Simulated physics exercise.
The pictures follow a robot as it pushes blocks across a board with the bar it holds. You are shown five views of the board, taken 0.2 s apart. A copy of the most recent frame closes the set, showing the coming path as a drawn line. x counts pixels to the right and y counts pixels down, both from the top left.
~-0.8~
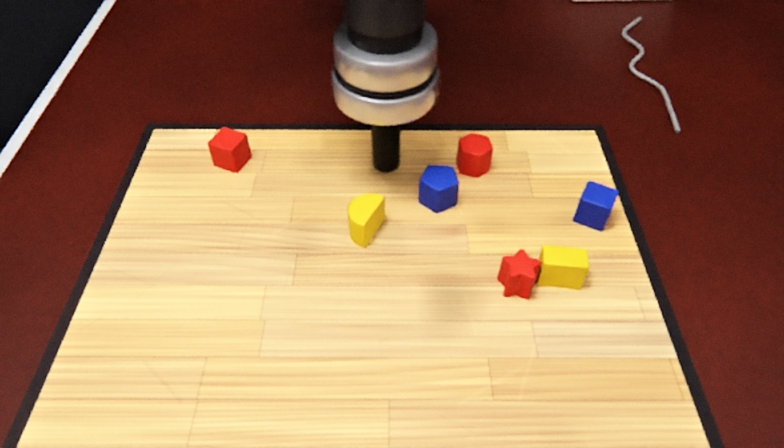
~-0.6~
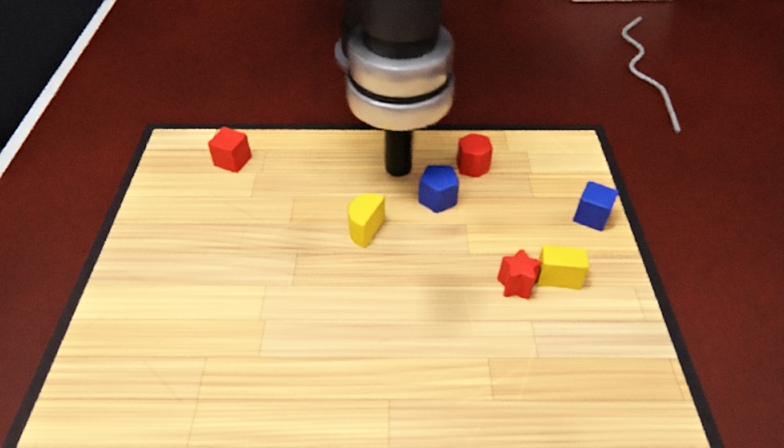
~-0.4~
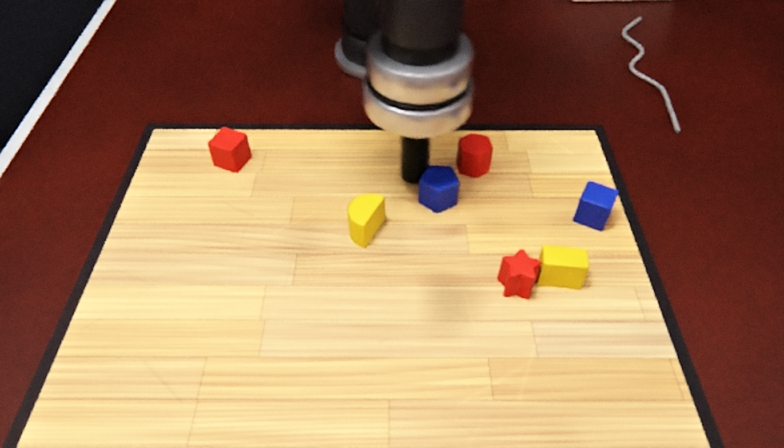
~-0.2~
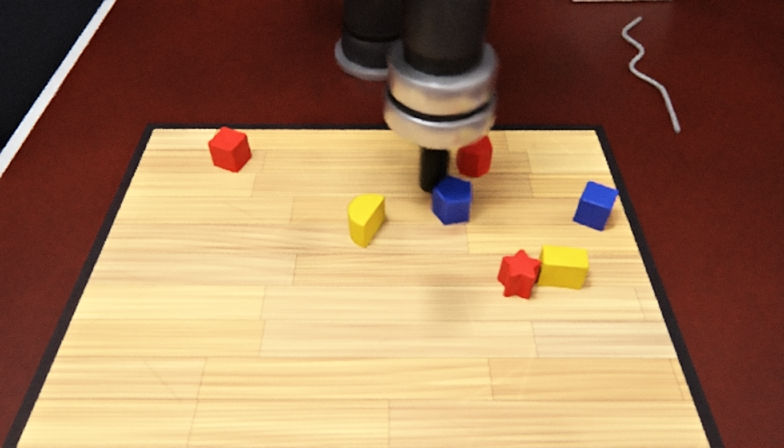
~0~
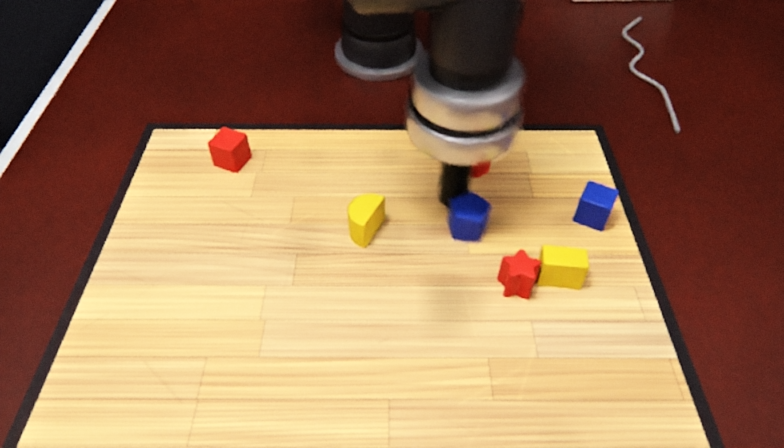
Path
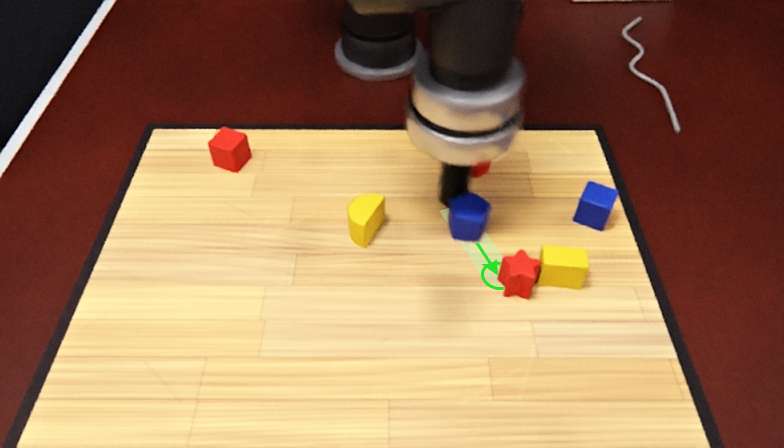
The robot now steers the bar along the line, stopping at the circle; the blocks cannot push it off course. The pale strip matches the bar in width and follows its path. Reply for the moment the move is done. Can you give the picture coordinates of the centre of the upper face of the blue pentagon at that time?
Near (521, 281).
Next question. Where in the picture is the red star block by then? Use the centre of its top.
I predict (556, 300).
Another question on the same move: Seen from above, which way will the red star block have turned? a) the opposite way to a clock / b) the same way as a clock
Choice a: The opposite way to a clock.
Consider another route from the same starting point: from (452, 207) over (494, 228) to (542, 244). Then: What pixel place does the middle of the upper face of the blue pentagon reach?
I think it will end close to (494, 231).
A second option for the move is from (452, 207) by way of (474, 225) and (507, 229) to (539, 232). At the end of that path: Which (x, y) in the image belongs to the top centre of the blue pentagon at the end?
That would be at about pixel (493, 231).
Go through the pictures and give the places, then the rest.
In the first picture, tip of the bar at (386, 164), middles of tops, blue pentagon at (440, 176), red star block at (522, 263), yellow rectangular block at (566, 256).
In the second picture, bar at (399, 169), nothing pushed.
In the third picture, bar at (414, 175), nothing pushed.
In the fourth picture, bar at (433, 185), blue pentagon at (454, 189).
In the fifth picture, bar at (453, 199), blue pentagon at (470, 206), red star block at (522, 263), yellow rectangular block at (566, 256).
The line goes from (452, 207) to (498, 276).
What follows on the original path. One third of the way, bar at (468, 221); blue pentagon at (486, 229).
Two thirds of the way, bar at (484, 244); blue pentagon at (501, 255); red star block at (531, 275), turned 25° anticlockwise.
At the end, bar at (500, 268); blue pentagon at (521, 281); red star block at (556, 300), turned 30° anticlockwise; yellow rectangular block unmoved.
